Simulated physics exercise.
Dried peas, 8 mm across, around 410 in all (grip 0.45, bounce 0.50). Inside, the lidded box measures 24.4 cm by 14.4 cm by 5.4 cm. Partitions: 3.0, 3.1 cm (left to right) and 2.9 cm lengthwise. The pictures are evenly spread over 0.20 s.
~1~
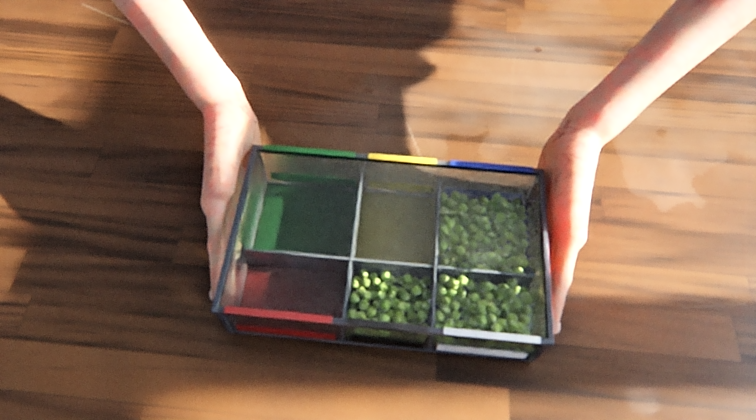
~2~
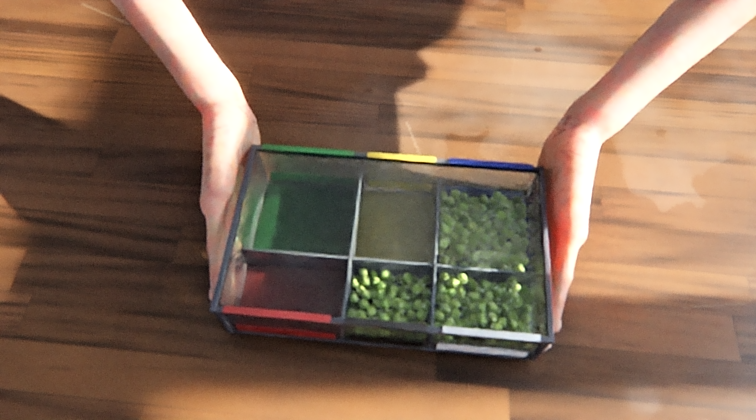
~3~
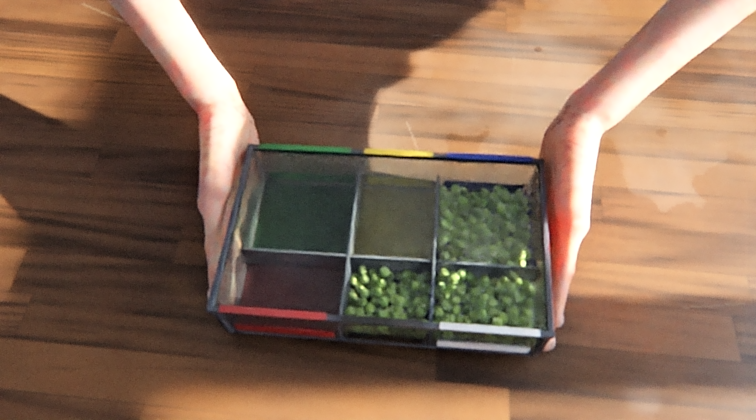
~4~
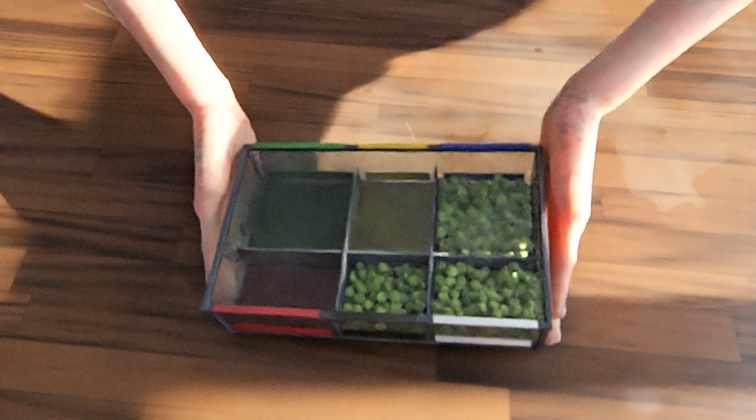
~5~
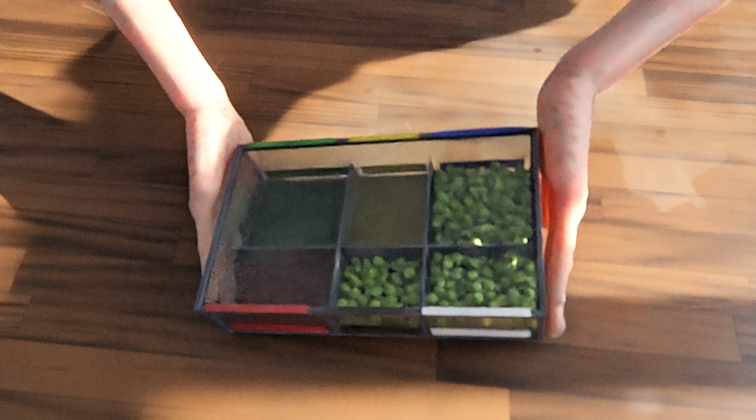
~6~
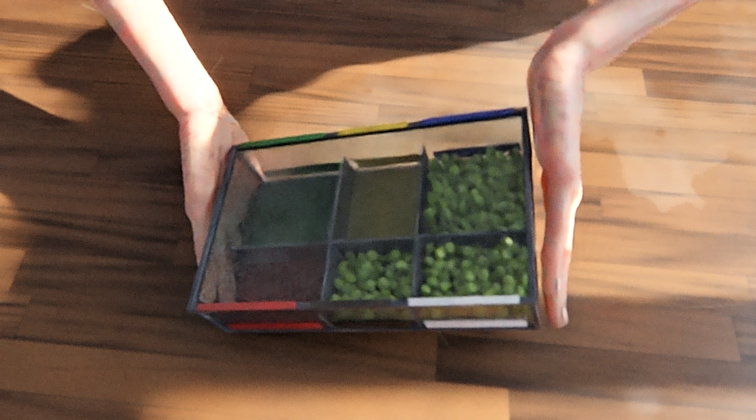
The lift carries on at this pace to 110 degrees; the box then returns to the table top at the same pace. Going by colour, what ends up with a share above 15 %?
Red over, blue under, green over, yellow under, white under, black under.
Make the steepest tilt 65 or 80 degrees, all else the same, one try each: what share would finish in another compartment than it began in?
Some 35 and 60 per cent.
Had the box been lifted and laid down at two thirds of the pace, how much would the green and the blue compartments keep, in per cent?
Then: Green 55; blue 0.
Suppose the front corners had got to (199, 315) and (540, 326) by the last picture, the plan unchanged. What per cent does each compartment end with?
Red 70, blue 0, green 15, yellow 0, white 5, black 15.
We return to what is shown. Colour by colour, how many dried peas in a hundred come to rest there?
Red 45; blue 0; green 50; yellow 0; white 0; black 0.
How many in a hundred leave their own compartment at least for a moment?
About 100 per cent.
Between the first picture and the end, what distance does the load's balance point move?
About 15.0 cm.
Then, 0.75 s after the last picture, tilt 110 degrees; red 20 %, blue 20 %, green 15 %, yellow 15 %, white 10 %, black 20 %.
Then, 1.25 s after the last picture, tilt 48 degrees; red 50 %, green 50 %.
Then, 1.81 s after the last picture, tilt 0 degrees; red 45 %, green 50 %.
In the end, red 45 %, blue 0 %, green 50 %, yellow 0 %, white 0 %, black 0 %.
